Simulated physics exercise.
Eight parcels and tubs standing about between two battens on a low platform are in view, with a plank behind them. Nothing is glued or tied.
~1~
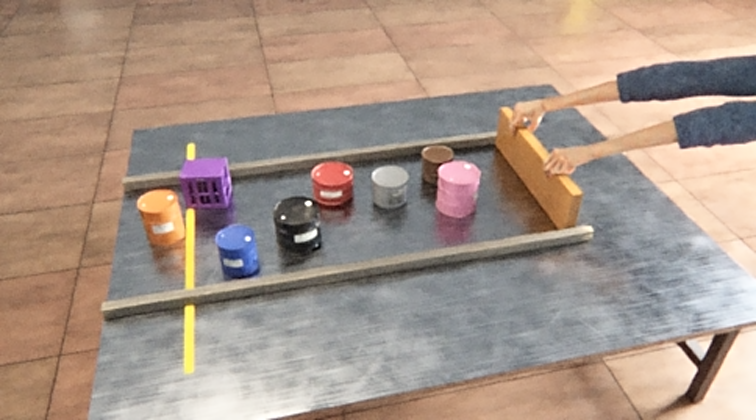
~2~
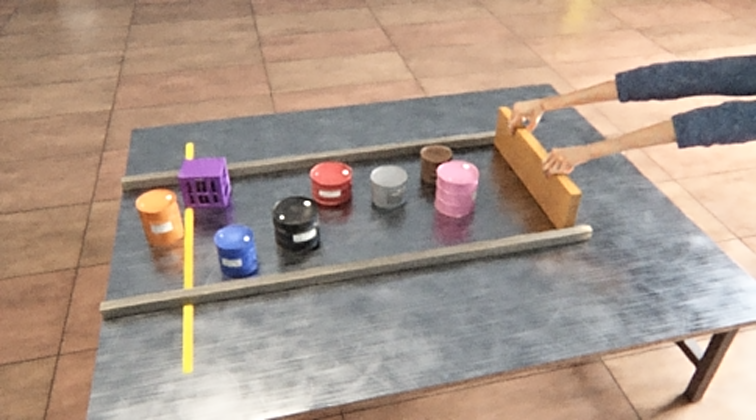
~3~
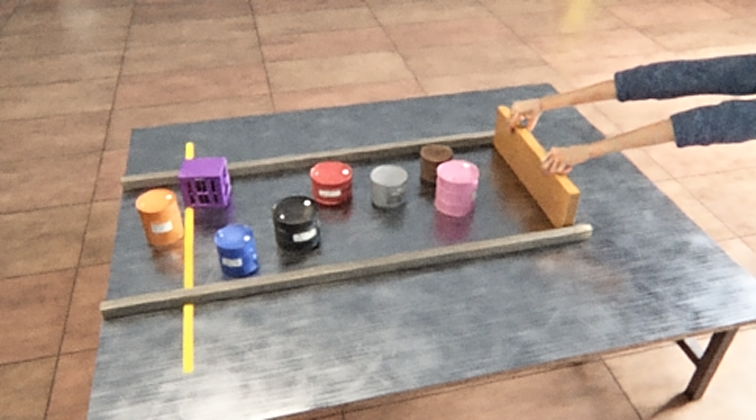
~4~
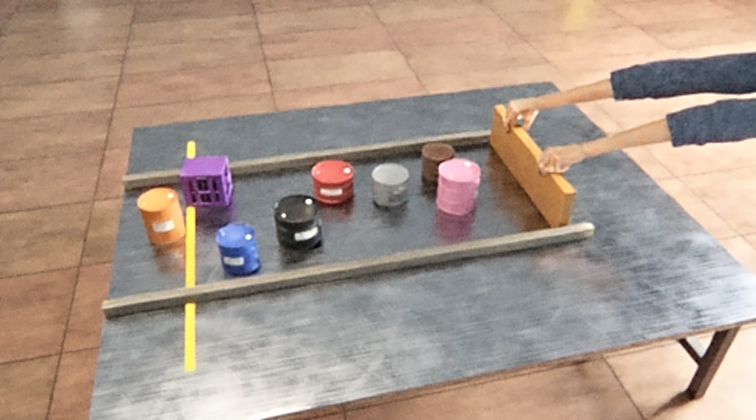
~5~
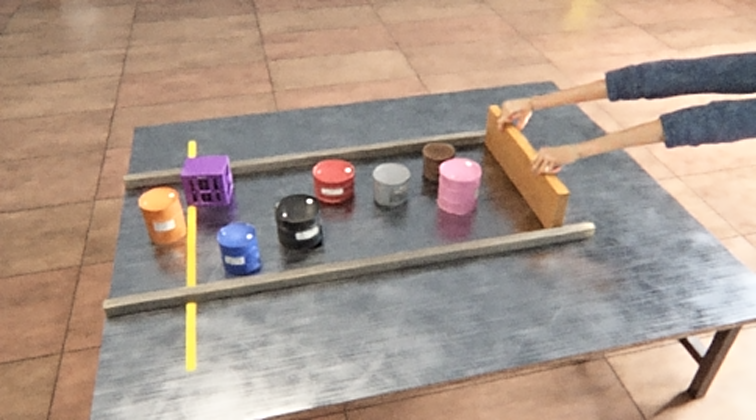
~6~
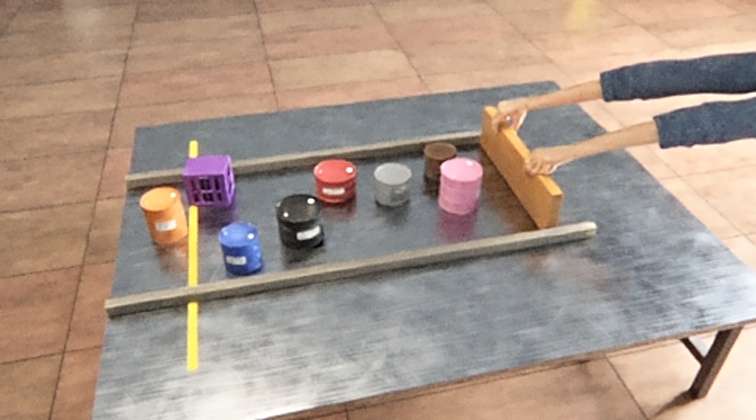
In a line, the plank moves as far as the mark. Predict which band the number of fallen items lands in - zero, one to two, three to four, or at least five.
The number that fall lands in the band one to two.
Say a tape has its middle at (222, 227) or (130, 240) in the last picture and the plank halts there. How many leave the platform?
You'd get 0 the first time and 8 the second.
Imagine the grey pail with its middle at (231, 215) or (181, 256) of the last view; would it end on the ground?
Lab note - it rests there; then it rests there.
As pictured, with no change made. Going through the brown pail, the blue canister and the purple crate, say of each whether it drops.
One by one, the brown pail holds its position, the blue canister holds its position and the purple crate slips off.
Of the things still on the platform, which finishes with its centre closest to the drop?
Foremost: The orange canister.
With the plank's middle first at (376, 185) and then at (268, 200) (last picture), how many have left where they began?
By then 4, and later 7.
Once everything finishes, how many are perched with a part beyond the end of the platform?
I count 3 overhanging.
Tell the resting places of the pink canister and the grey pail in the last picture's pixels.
I'd say approximately (167, 225) and then (153, 210).
Soon after, none off yet; orange canister at rest near (165, 216); purple crate at rest near (209, 181); blue canister at rest near (241, 249).
After that, none off yet; orange canister at rest near (165, 216); purple crate moving near (206, 182); blue canister displaced a little near (221, 258).
In the end, the number that fall off is one or two; gone, purple crate.
